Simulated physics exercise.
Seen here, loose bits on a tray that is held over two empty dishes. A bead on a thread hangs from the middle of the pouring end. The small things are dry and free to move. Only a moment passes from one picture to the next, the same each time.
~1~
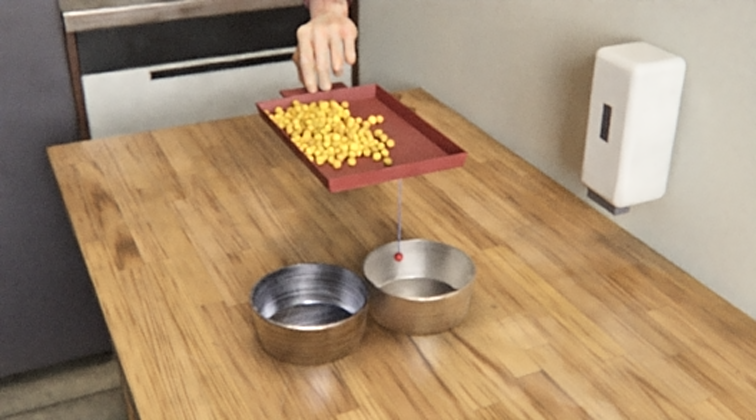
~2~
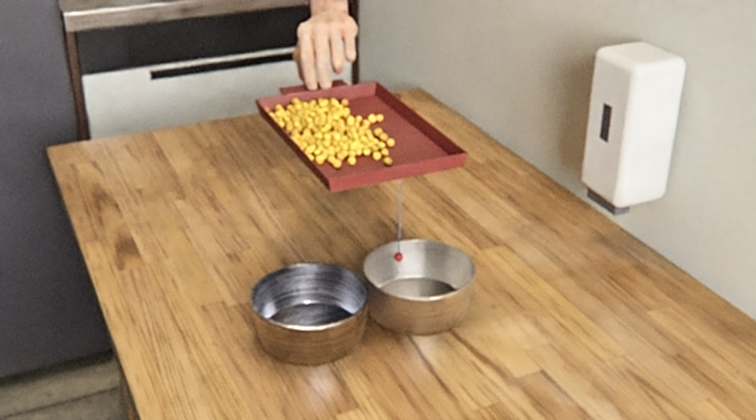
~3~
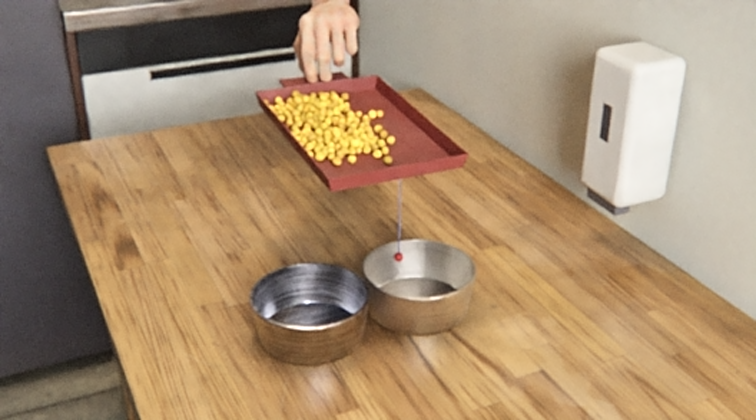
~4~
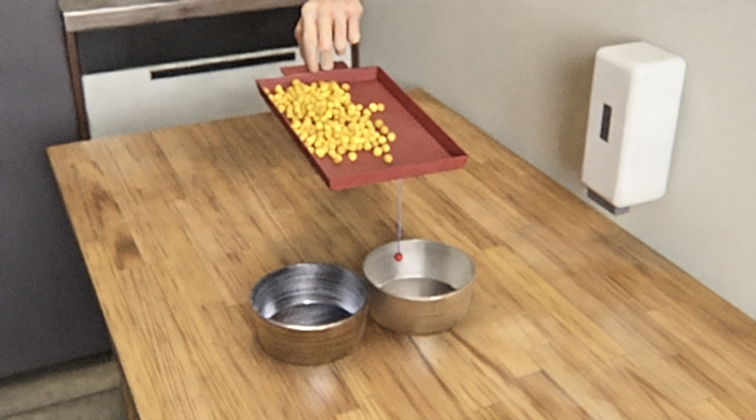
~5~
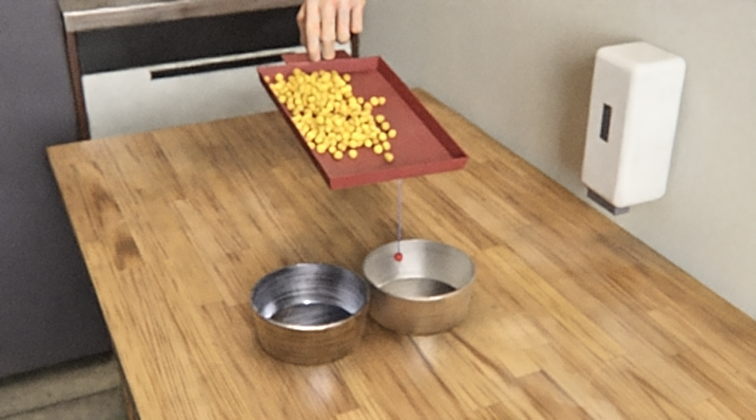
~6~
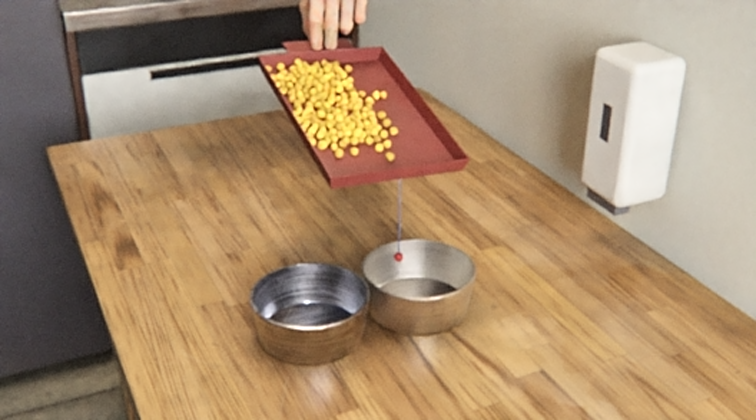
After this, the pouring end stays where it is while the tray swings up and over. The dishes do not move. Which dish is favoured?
The right-hand dish gets more.
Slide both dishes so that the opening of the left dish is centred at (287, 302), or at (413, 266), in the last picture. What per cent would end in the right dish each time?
In turn 50 and 10 in a hundred.
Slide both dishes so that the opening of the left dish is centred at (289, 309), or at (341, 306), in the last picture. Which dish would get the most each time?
First the right-hand dish, then the dish on the right.
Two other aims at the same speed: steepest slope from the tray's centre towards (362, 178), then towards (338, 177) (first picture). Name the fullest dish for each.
First left, then the left-hand dish.
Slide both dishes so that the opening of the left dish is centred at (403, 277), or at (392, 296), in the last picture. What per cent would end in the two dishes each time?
First some 80, then 90 per cent.
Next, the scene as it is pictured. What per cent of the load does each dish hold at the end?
About: Left dish 0, right dish 60 per cent.
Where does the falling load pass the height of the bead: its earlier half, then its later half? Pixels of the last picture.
The first part at (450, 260); the rest at (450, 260).
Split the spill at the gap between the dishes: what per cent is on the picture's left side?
Close to 0 per cent.
Just after the last frame, tray tipped steeply; almost all on the tray; just a few outside both; about a tenth in the air.
A moment on, tray tipped right over; the larger part on the tray; about a tenth in the right dish; about a tenth outside both; just a few in the air.
Further on, tray tipped past a quarter turn; just a few in the left dish; roughly two thirds in the right dish; roughly a third outside both.
When it is over, tray tipped past a quarter turn; just a few in the left dish; roughly two thirds in the right dish; roughly a third outside both.
